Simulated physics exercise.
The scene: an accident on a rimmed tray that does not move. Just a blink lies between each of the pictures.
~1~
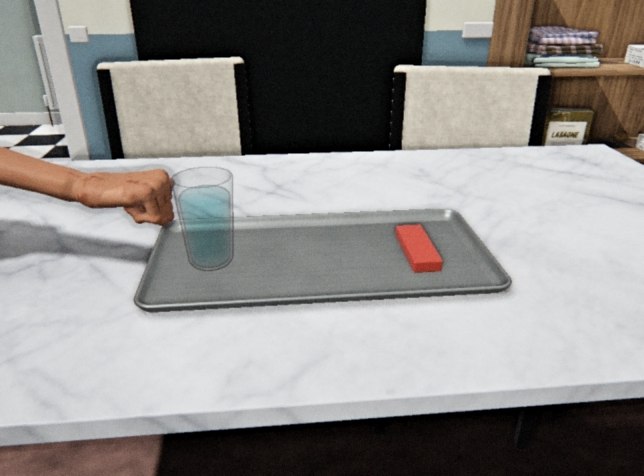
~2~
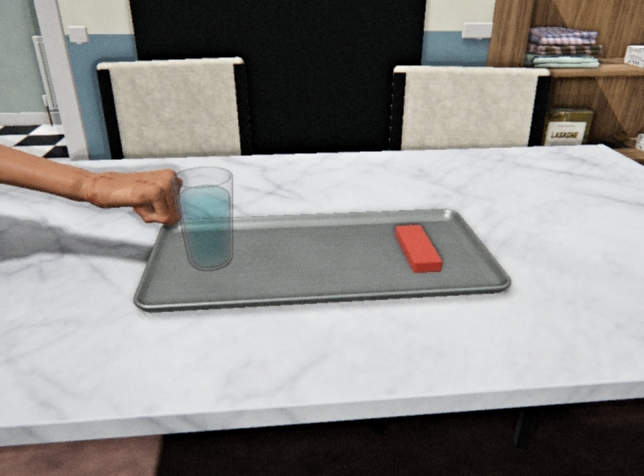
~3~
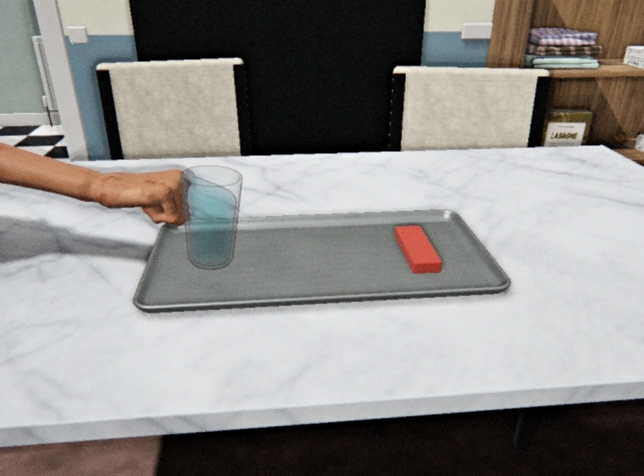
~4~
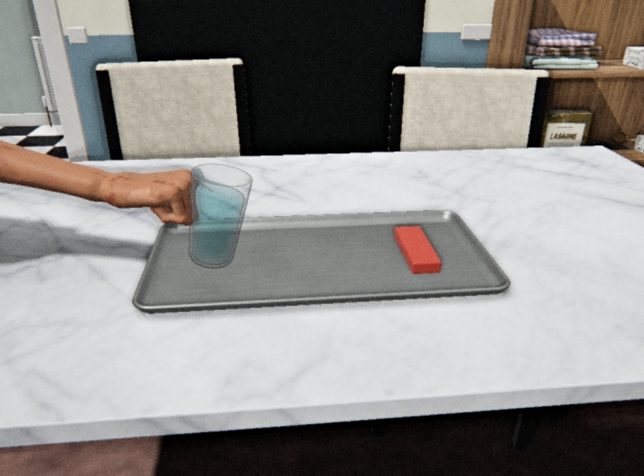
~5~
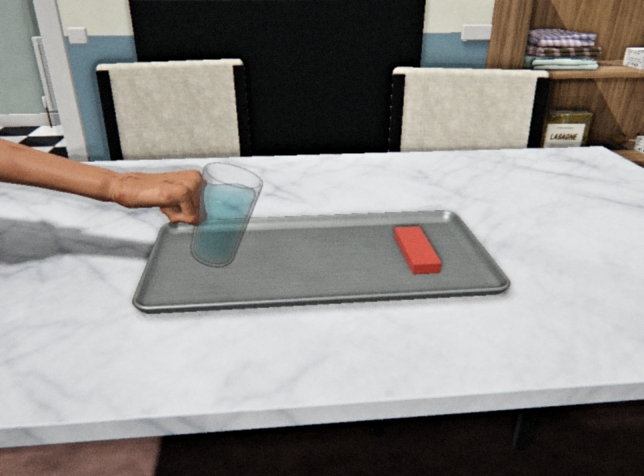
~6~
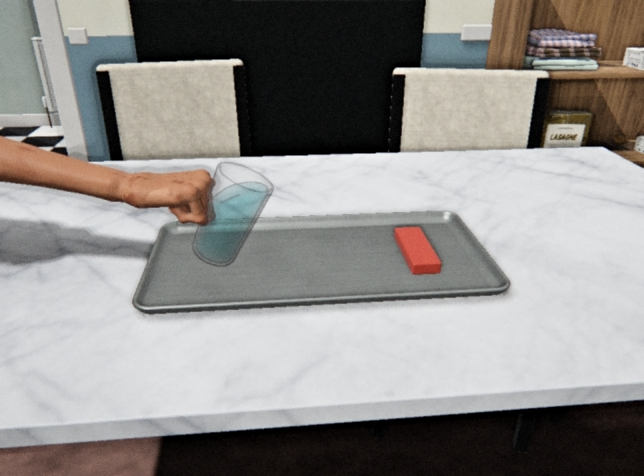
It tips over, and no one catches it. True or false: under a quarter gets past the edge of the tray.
True.
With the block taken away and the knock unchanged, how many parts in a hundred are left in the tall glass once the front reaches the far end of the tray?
Roughly 50 %, give or take.
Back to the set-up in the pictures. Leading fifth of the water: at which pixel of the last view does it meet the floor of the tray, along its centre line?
It lands around (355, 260).
A moment on, the tall glass lies on its side and 98 per cent is in the glass, 2 on the tray and 0 above or beyond its rim.
Next, the tall glass lies on its side and 57 per cent is in the glass, 31 on the tray and 12 above or beyond its rim.
Then the tall glass lies on its side and 36 per cent is in the glass, 40 on the tray and 24 above or beyond its rim.
Later the tall glass lies on its side and 19 per cent is in the glass, 67 on the tray and 14 above or beyond its rim.
At rest 87 per cent is held by tray and glass, 13 is off the tray.
